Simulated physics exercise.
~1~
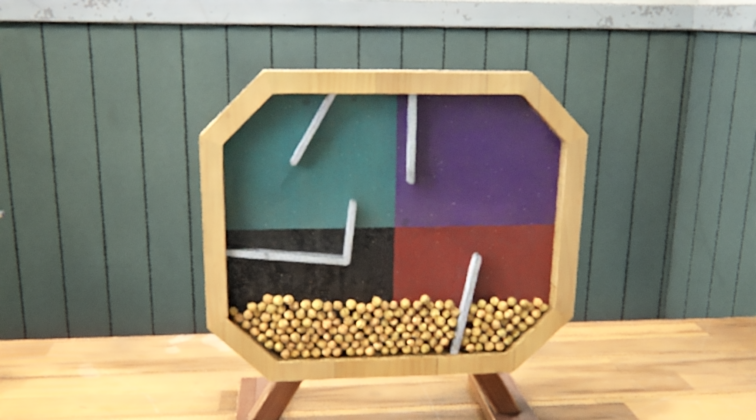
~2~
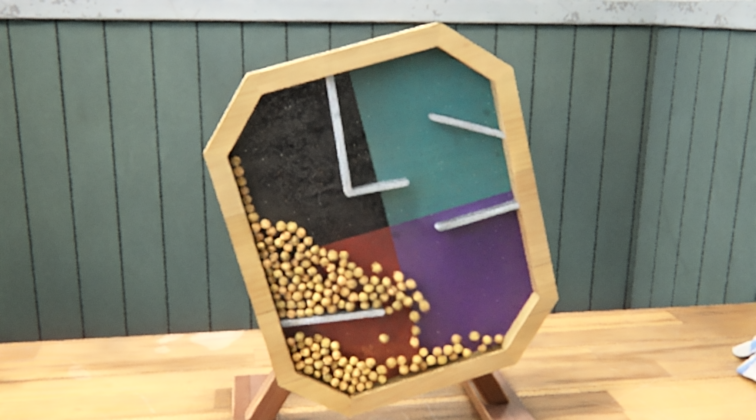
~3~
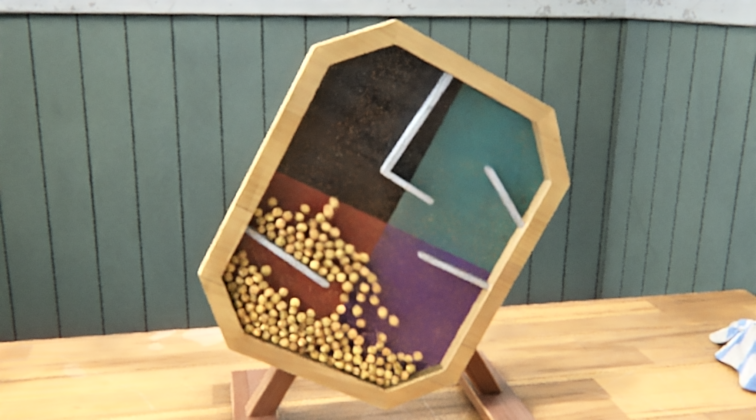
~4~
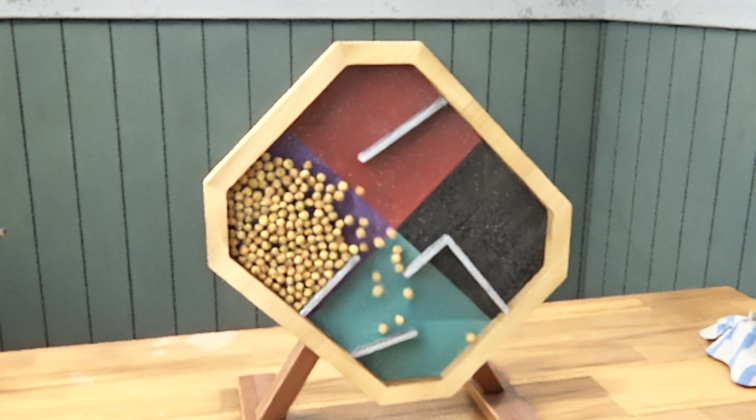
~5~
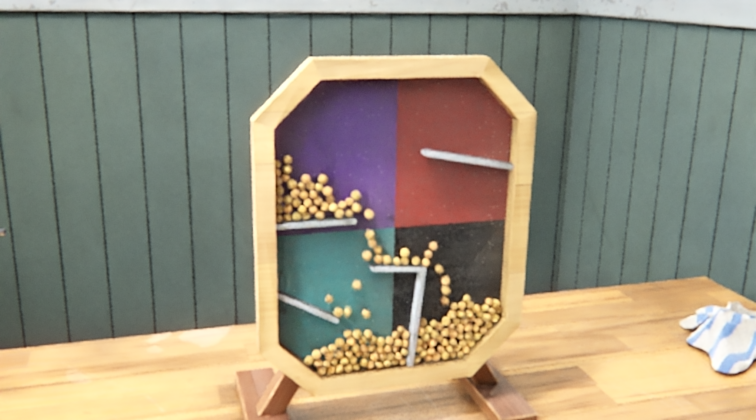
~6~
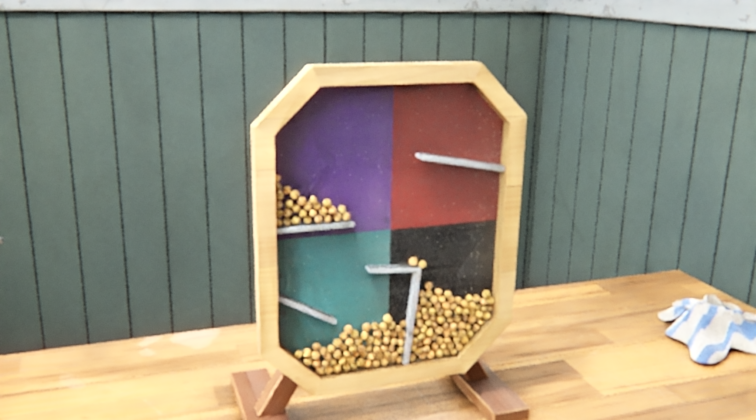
On a wooden tabletop before dark green plank walls, seen from the front by a slowly sideways-drifting camera, stands an eight-sided wooden case with pale bars inside. Its quarters are turquoise and purple above, black and red below, with small tan beads lying along the bottom. The case turns clockwise nearly a quarter, and the beads heap at left in the red and spill toward the purple. Turning on the same way, it carries them round in the purple, then they pour into the turquoise and black. It stops upright with purple and red on top, some beads resting on a purple-side ledge and most piled below, as a striped cloth shows at right.
